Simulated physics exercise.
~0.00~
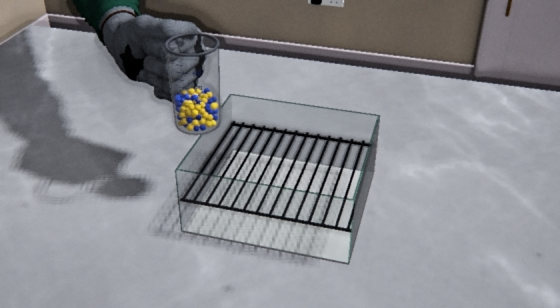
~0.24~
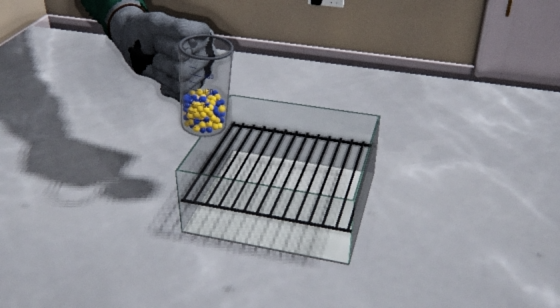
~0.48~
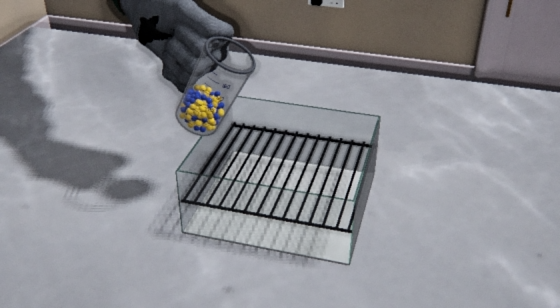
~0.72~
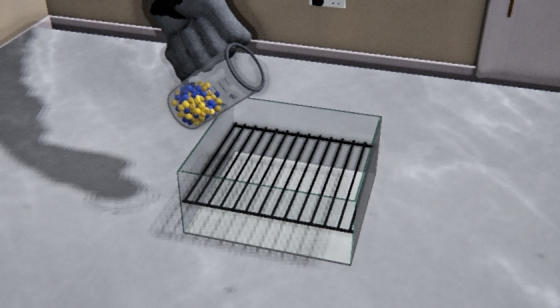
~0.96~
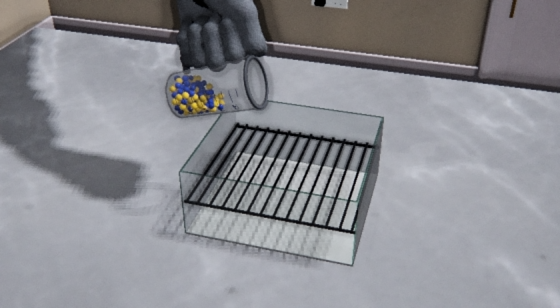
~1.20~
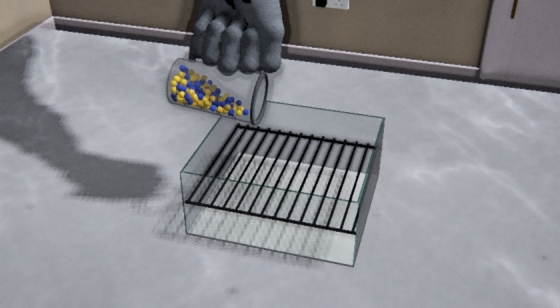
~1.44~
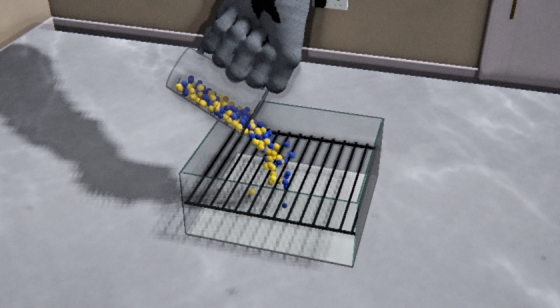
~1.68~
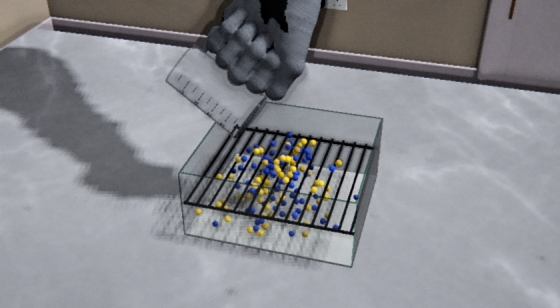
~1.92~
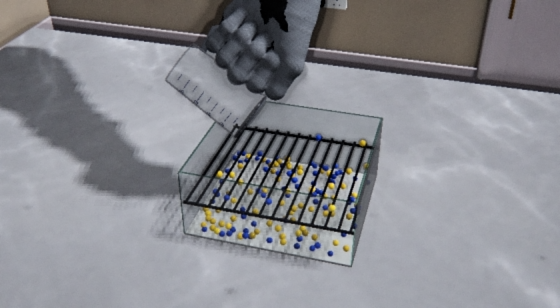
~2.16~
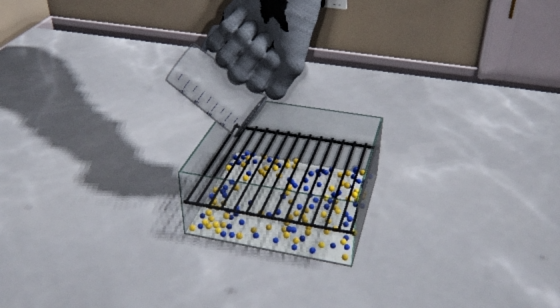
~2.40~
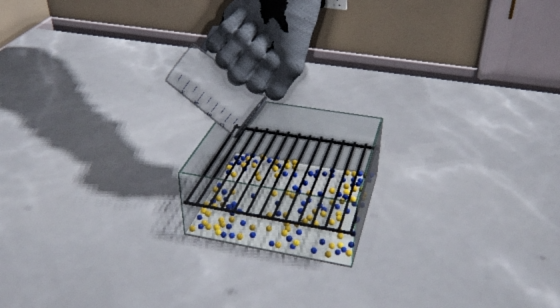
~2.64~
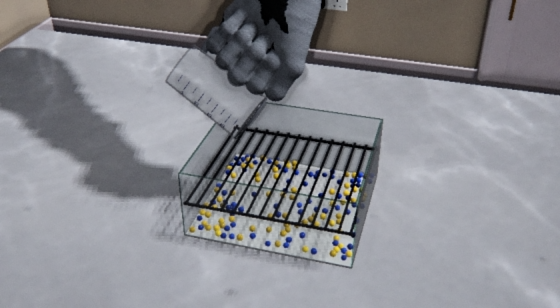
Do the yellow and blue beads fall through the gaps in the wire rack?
Yes, both the yellow beads and the blue beads fall between the wires, and all of them end up under the rack.
